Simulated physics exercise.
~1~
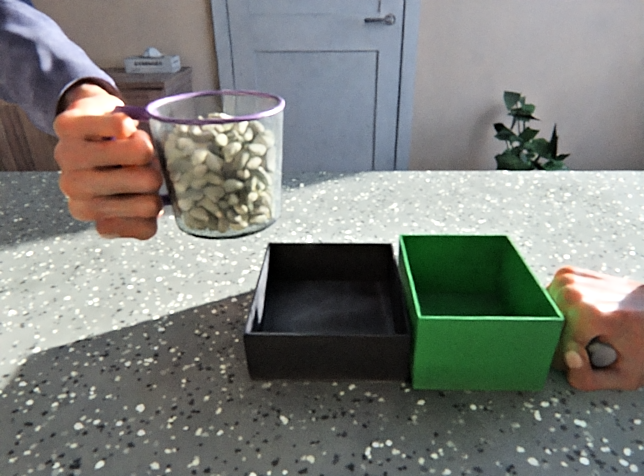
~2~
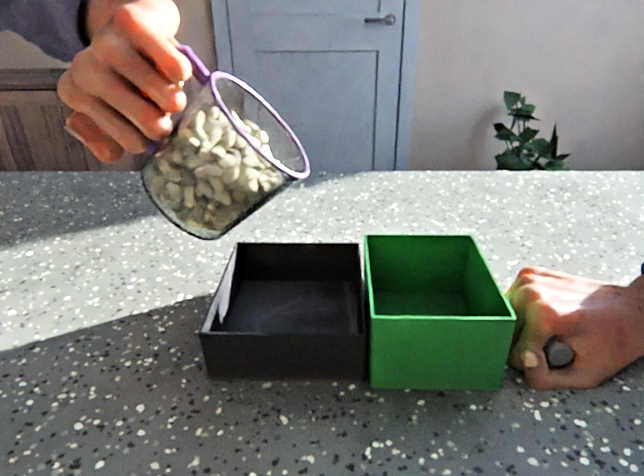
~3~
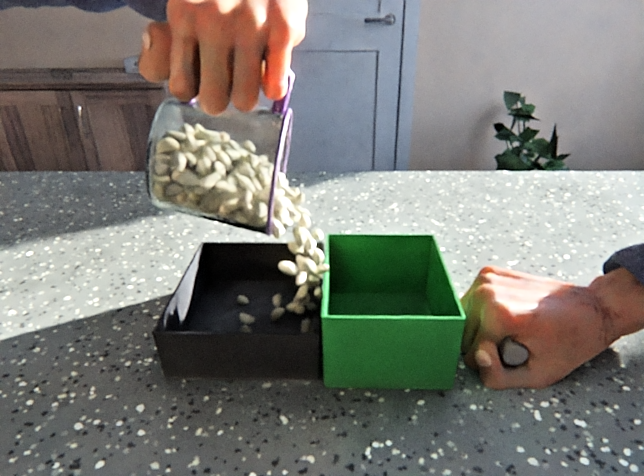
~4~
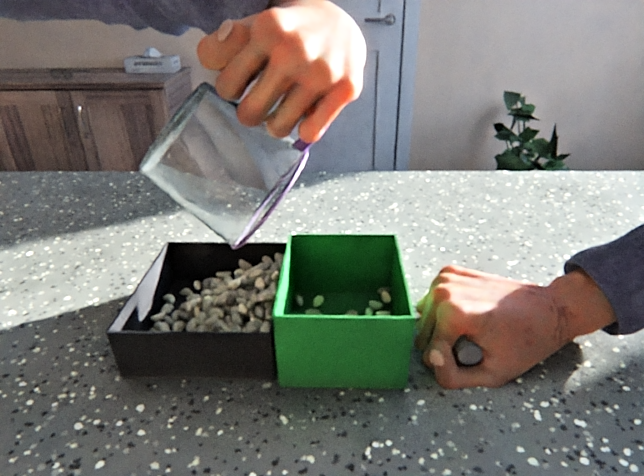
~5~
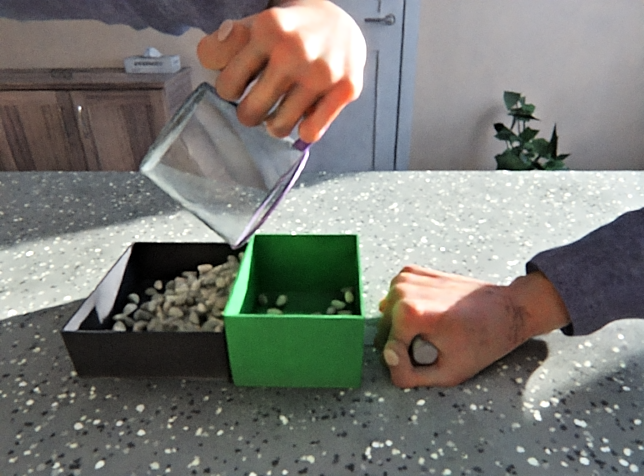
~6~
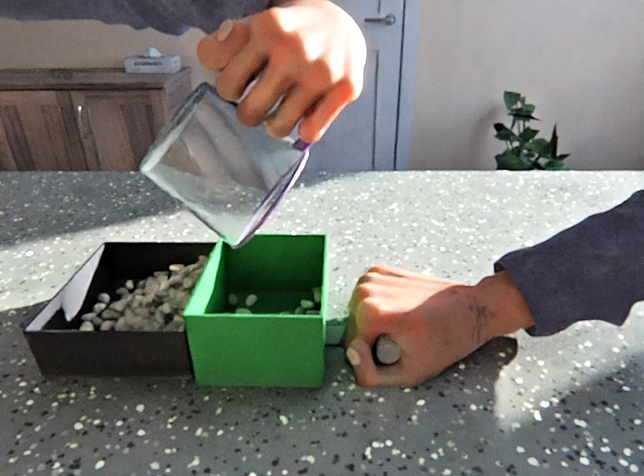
One person's hand holds a clear cup with a purple rim, full of whitish beans, above a speckled grey counter seen from the front and slightly above, with a door and a plant behind. Below sit a black tin and, on its right, a green tin, with another hand beside it. That hand moves left with both tins as the cup tips to the right. Beans pour mostly into the black tin, and a few land in the green one. The emptied cup stays tilted while the tins slide farther left, ending with the black tin holding nearly all the beans.
